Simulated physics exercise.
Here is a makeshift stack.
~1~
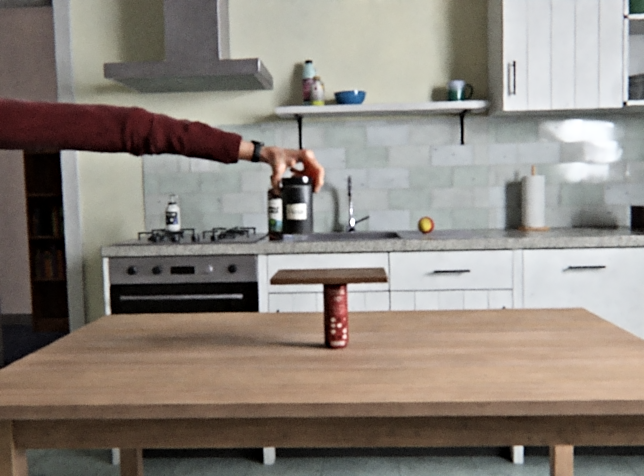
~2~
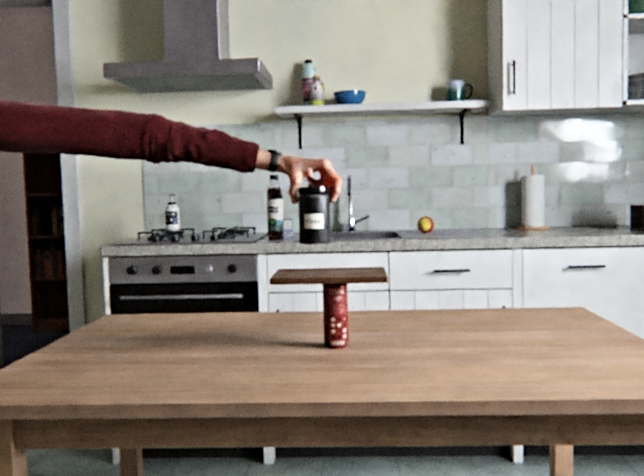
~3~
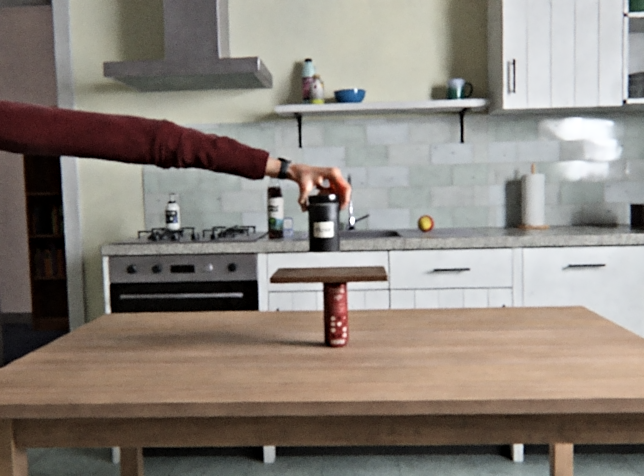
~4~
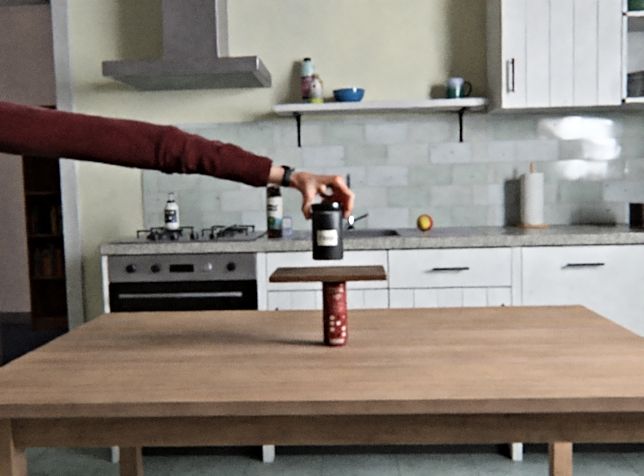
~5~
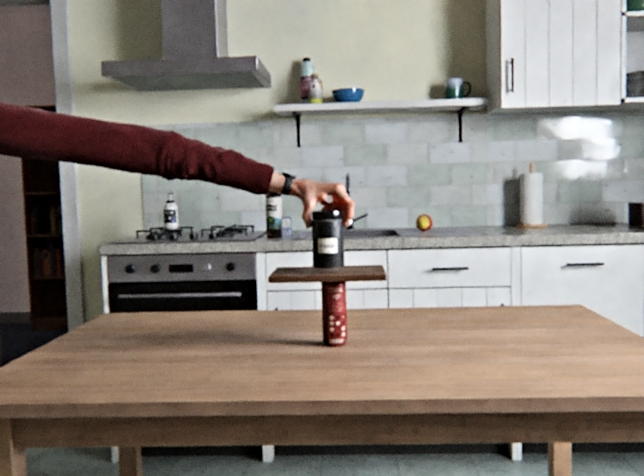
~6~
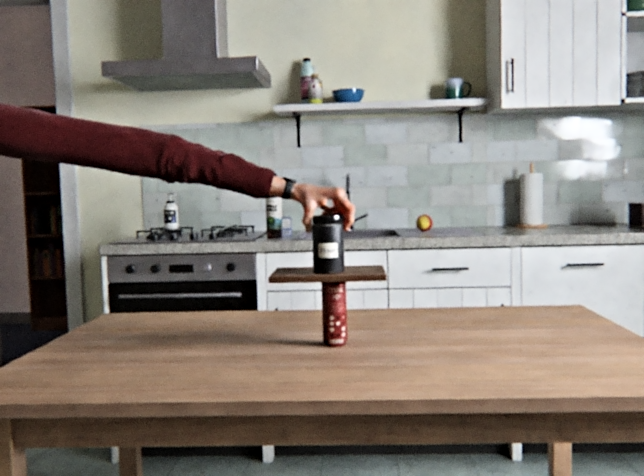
To begin with, a hand in a dark red sleeve holds a black jar up behind a wooden table, where a small board rests on a red can. The arm moves the jar to the right and then lowers it onto the board, above the can, with the hand still on it.
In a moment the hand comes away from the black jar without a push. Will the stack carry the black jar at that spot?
The stack holds.
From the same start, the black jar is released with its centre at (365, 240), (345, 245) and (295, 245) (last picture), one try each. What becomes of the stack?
First try: It loses its balance; second try: It keeps its balance; third try: It comes apart.
Then, 0.20 s later than the last frame, all is still.
Then, 0.40 s later than the last frame, black jar resting near (328, 244).
When it is over, all 3 as before. End places, in pixels of the last picture, black jar near (328, 244). The stack stays up.
